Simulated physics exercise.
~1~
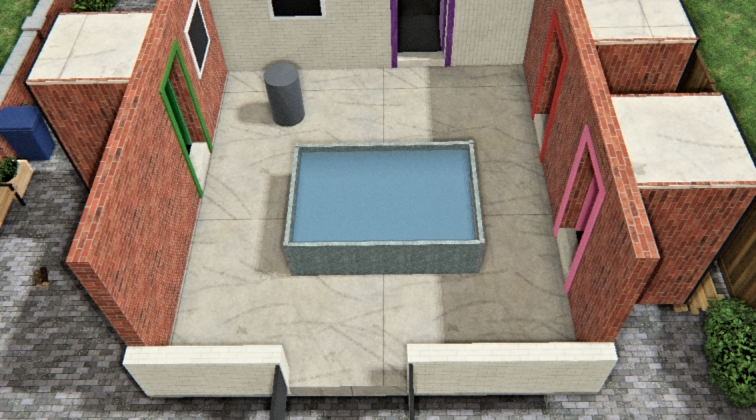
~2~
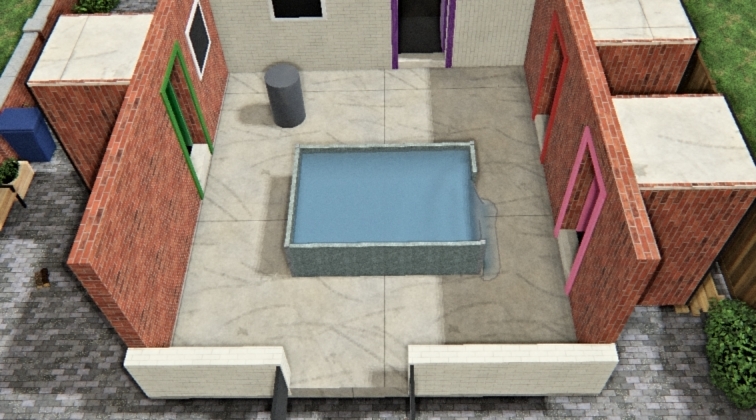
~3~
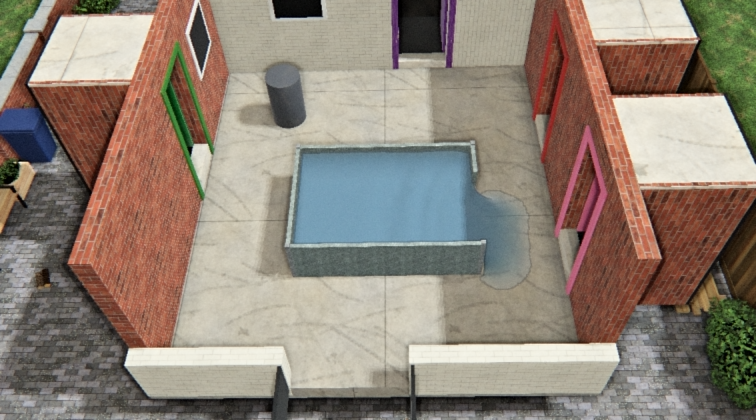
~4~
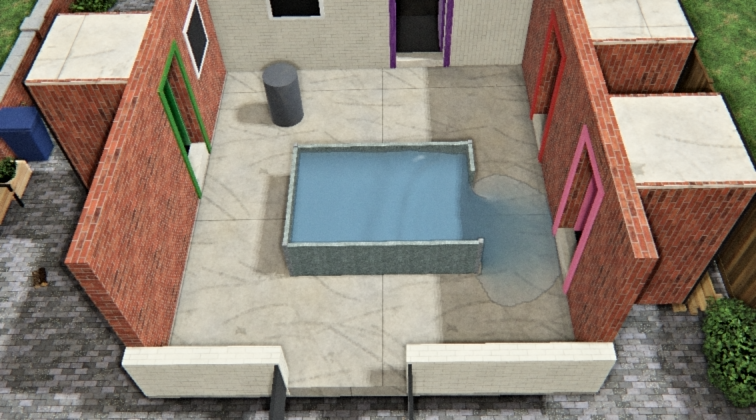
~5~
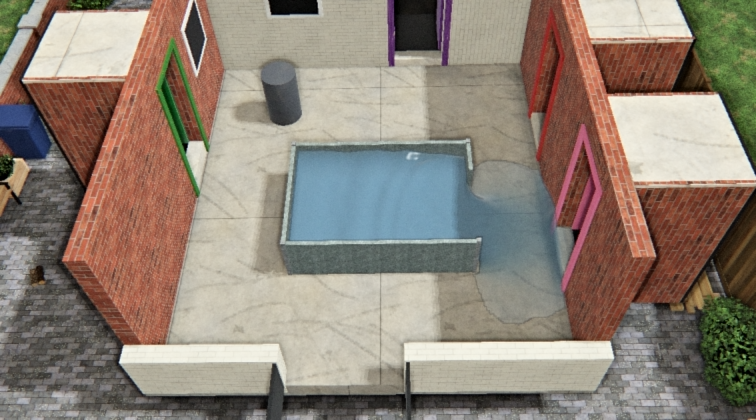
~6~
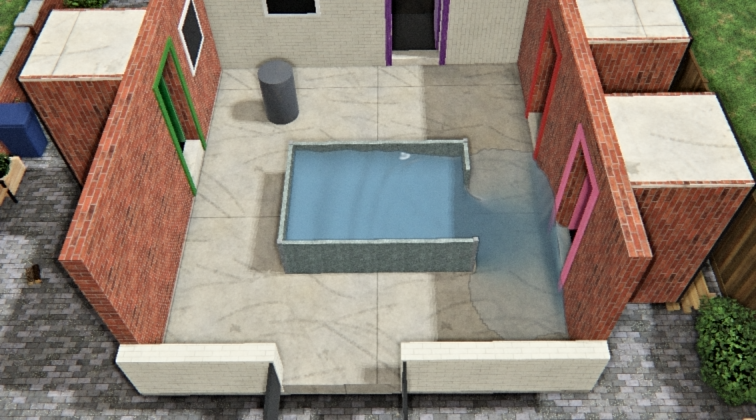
A rectangular tank of blue water stands in the middle of a paved yard, seen from high above the low white front walls. Brick walls flank it, with a green doorway on the left, red and pink ones on the right, a purple one at the back, and a dark grey cylinder behind the tank. The tank's right side opens and water pours out, spreading across the paving to the right wall by the pink doorway, while the view drifts very slightly.
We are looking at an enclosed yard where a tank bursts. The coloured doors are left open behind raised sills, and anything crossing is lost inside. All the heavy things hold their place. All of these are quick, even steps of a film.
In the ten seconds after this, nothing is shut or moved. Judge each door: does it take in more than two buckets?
My prediction: The green door will be at or under the cap; the purple door will be at or under the cap; the red door will be at or under the cap; the pink door will be over the cap.
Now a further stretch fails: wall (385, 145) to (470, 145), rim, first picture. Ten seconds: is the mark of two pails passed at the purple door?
I'd say the purple door exceeds the limit.
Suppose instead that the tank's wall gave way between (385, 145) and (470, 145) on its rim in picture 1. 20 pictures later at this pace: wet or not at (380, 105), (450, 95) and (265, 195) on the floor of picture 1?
Log: Point 1 inundated; point 2 inundated; point 3 unreached.
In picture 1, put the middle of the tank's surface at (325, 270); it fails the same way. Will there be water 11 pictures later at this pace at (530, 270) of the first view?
Hit.
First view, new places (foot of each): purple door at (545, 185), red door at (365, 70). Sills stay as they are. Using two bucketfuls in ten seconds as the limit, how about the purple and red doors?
Short version: The purple one tops the limit and the red one stays within the limit.
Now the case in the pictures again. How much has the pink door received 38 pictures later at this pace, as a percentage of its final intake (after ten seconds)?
Estimate: Some 100 per cent.
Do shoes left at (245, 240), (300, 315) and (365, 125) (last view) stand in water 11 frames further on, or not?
In that order the points end up high and dry, high and dry and high and dry.
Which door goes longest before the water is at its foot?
That would be the one in green.
A moment on, water covers 15 % of the floor; the green door not reached, the purple door not reached, the red door wet at the sill, nothing in, the pink door far over two buckets in.
Next, water covers 35 % of the floor; the green door not reached, the purple door not reached, the red door wet at the sill, nothing in, the pink door far over two buckets in.
Then, water covers 65 % of the floor; the green door not reached, the purple door wet at the sill, nothing in, the red door wet at the sill, nothing in, the pink door far over two buckets in.
Later, water covers 90 % of the floor; the green door wet at the sill, nothing in, the purple door wet at the sill, nothing in, the red door wet at the sill, nothing in, the pink door far over two buckets in.
In the end, water covers 100 % of the floor; the green door wet at the sill, nothing in, the purple door wet at the sill, nothing in, the red door wet at the sill, nothing in, the pink door far over two buckets in.
